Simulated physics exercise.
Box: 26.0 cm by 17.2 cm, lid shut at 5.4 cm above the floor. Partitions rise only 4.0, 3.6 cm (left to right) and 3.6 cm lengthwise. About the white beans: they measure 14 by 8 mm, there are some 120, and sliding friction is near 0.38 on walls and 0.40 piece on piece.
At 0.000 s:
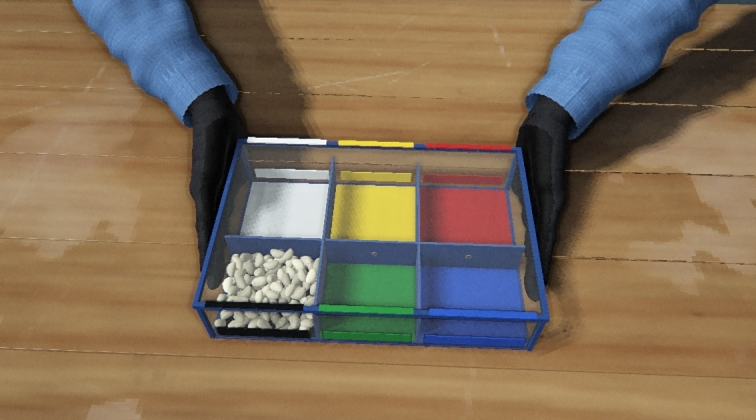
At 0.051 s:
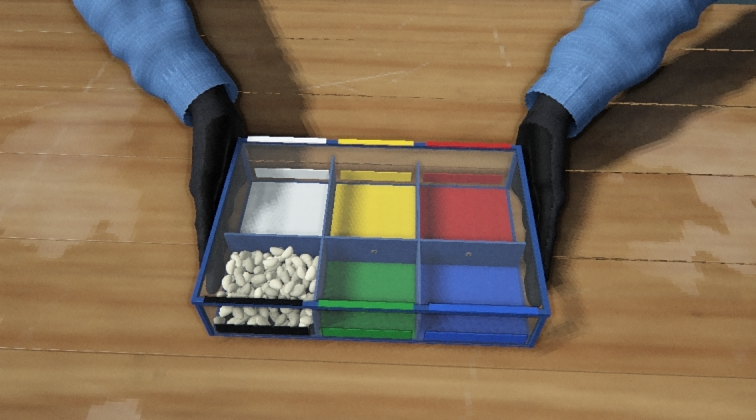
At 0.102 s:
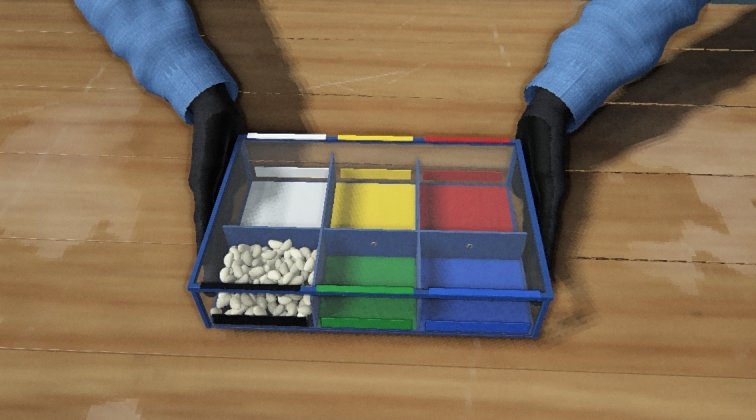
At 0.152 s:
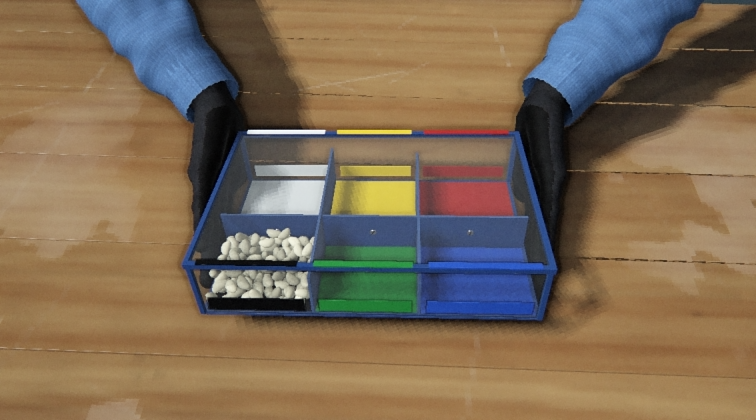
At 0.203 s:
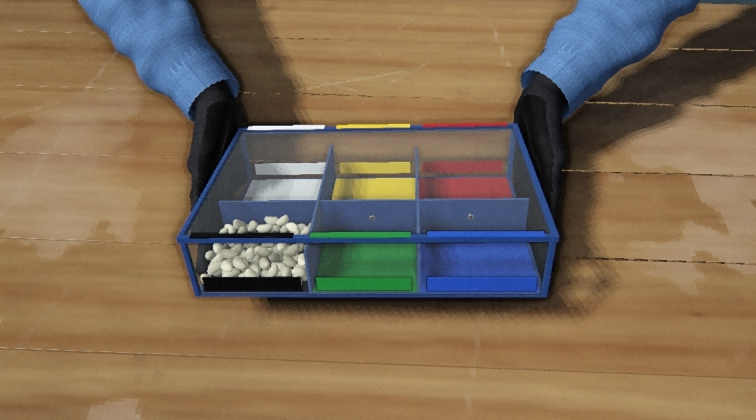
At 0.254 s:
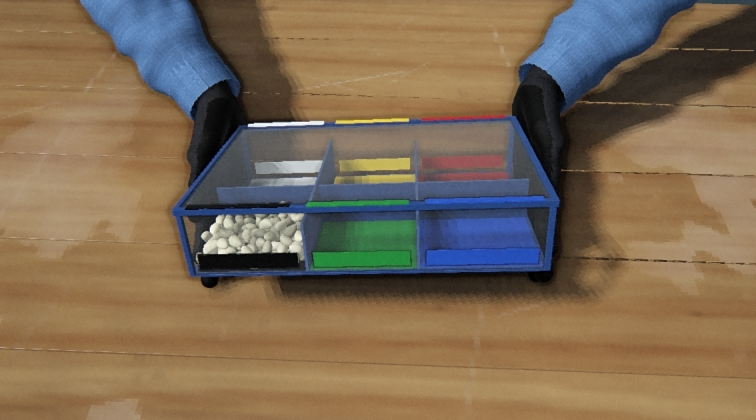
The clip opens with two black-gloved hands holding a clear, blue-edged box of six coloured compartments on a wooden surface, white beans filling the front-left one. The hands barely move it at first, then tilt it backward increasingly quickly, raising its front edge while the beans remain in their compartment.
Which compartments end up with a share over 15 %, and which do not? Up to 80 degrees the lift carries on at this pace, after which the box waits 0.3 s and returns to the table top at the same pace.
Red compartment not over, blue compartment not over, green compartment not over, yellow compartment not over, white compartment over, black compartment over.
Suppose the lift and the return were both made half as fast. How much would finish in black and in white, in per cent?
Final split: Black = 80 %, white = 20 %.
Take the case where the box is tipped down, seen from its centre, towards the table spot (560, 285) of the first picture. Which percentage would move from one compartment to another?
Near 20 percent, give or take.
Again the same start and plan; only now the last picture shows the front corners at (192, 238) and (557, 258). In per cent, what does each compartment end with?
Red 0, blue 0, green 0, yellow 5, white 30, black 65.
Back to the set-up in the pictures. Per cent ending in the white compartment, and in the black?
White 45 %, black 55 %.
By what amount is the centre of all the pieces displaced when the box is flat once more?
6.0 cm or thereabouts.
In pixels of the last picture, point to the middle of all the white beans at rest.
About (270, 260).
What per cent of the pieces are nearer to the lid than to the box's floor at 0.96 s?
Close to 30 in a hundred.
Then, at 0.96 s, tilt 80 degrees; white 35 %, black 65 %.
After 1.44 s, tilt 41 degrees; white 45 %, black 55 %.
After 1.98 s, tilt 0 degrees; white 45 %, black 55 %.
In the end, at 2.6 s, red 0 %, blue 0 %, green 0 %, yellow 0 %, white 45 %, black 55 %.
